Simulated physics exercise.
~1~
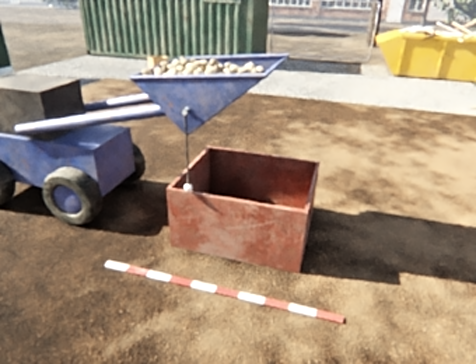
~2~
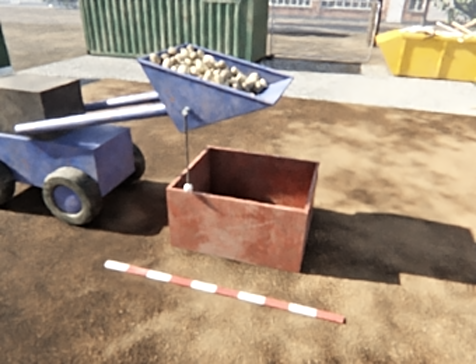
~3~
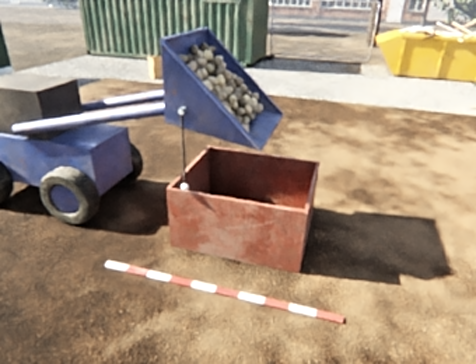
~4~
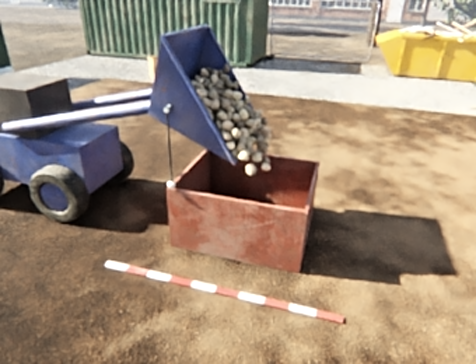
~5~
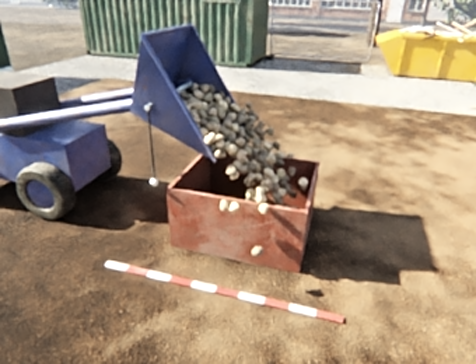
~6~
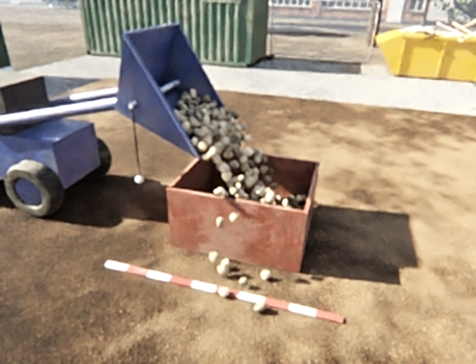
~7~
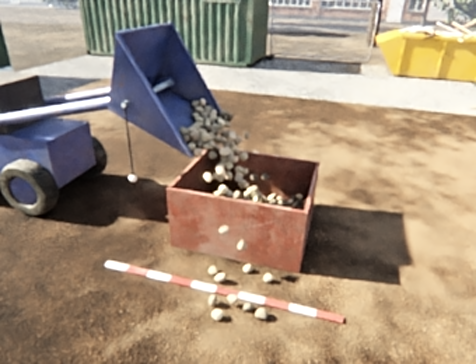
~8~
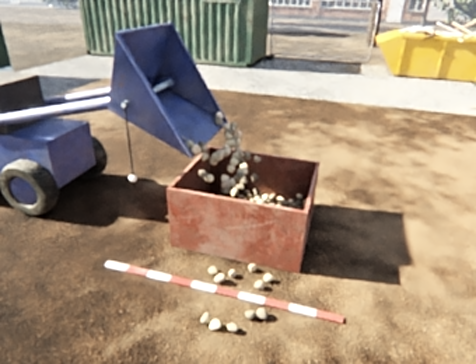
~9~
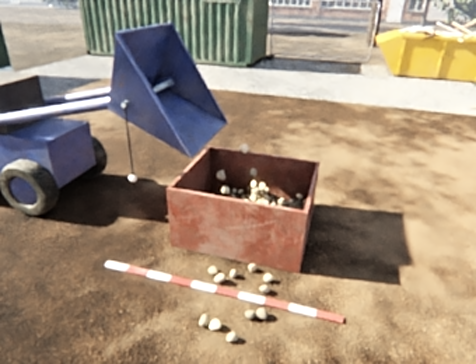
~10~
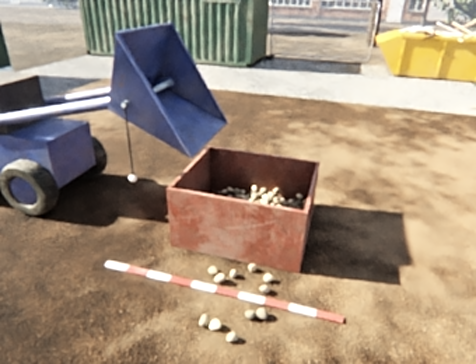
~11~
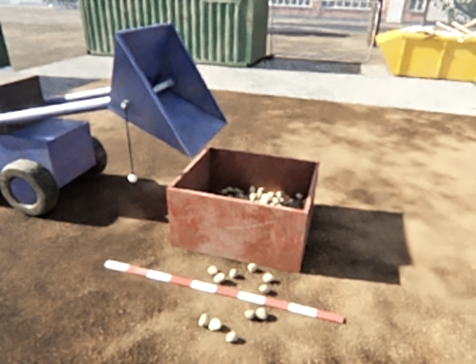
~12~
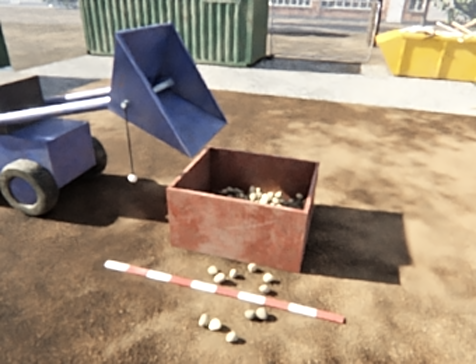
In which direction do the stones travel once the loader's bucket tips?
The stones move downward, pouring off the lip of the bucket towards the bin and the ground in front of it.
A blue loader on the left holds a raised bucket of pale, rounded stones over an open reddish-brown bin on bare brown ground, seen from slightly above. A red and white striped rod lies in front, with a green container and a yellow skip behind. The bucket tips down to the right, and the stones slide to its lip and pour out. As they fall, the loader draws back to the left, and several stones drop in front of the bin. The bucket ends empty and still tilted, with most stones inside the bin and a few scattered around the rod.
